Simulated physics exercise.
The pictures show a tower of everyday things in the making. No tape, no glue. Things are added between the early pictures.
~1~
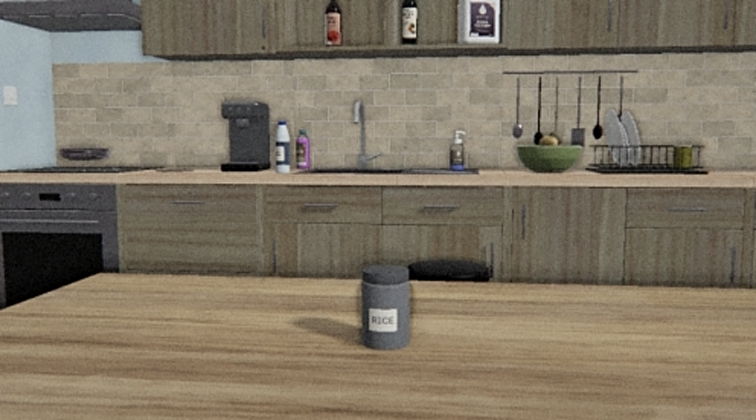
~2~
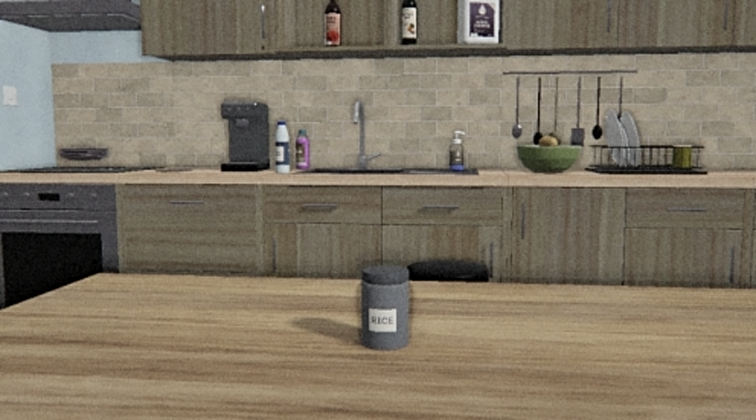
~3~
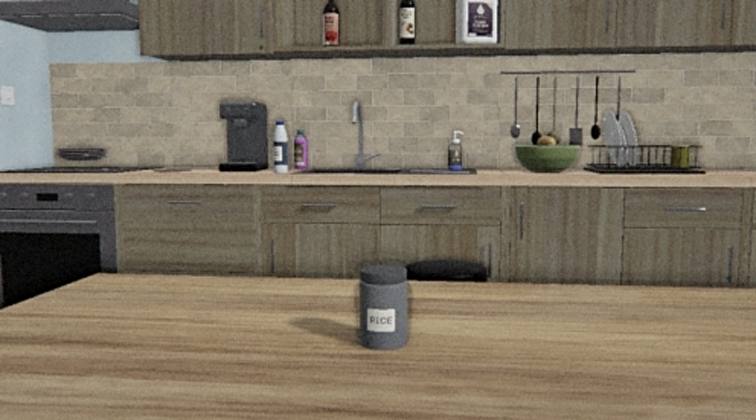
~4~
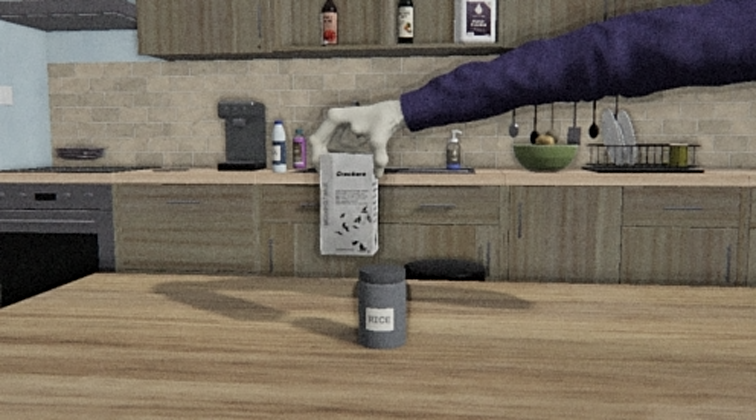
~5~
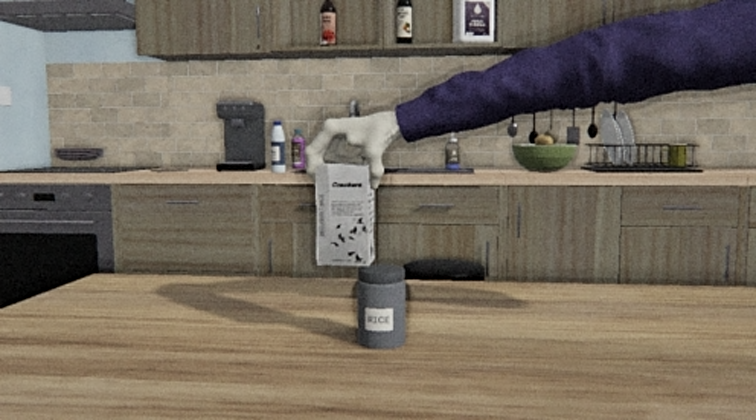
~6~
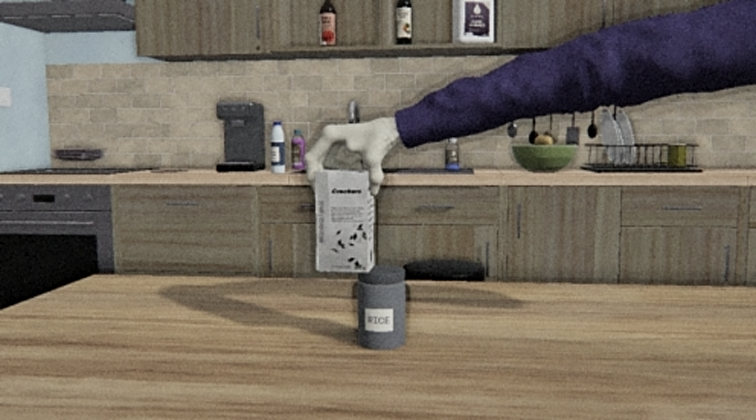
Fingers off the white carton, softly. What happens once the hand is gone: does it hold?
Here the pile loses its balance.
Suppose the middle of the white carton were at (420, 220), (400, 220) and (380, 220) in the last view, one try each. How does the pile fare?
First try: It comes apart; second try: It holds; third try: It holds.
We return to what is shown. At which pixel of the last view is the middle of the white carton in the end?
Around (253, 315).
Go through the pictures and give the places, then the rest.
The last thing is not in view yet; grey jar (385, 306), in the first frame.
The last thing is not in view yet; grey jar (385, 307), in the second frame.
The last thing is not in view yet; grey jar (383, 306), in the third frame.
Coming down; white carton (350, 203); grey jar (382, 306), in the fourth frame.
Coming down; white carton (346, 213); grey jar (381, 306), in the fifth frame.
In place under the hand; white carton (345, 219); grey jar (381, 306), in the sixth frame.
Then, 0.30 s past the last view, white carton rocked 34° from its first pose near (320, 234).
Then, 0.40 s past the last view, white carton now fallen.
Then, 0.50 s past the last view, things are still on the move.
Then, 1.50 s past the last view, nothing new.
Finally, fallen, white carton; grey jar still in place. Final places as the last picture's camera would see them, white carton near (253, 315). The pile comes apart.
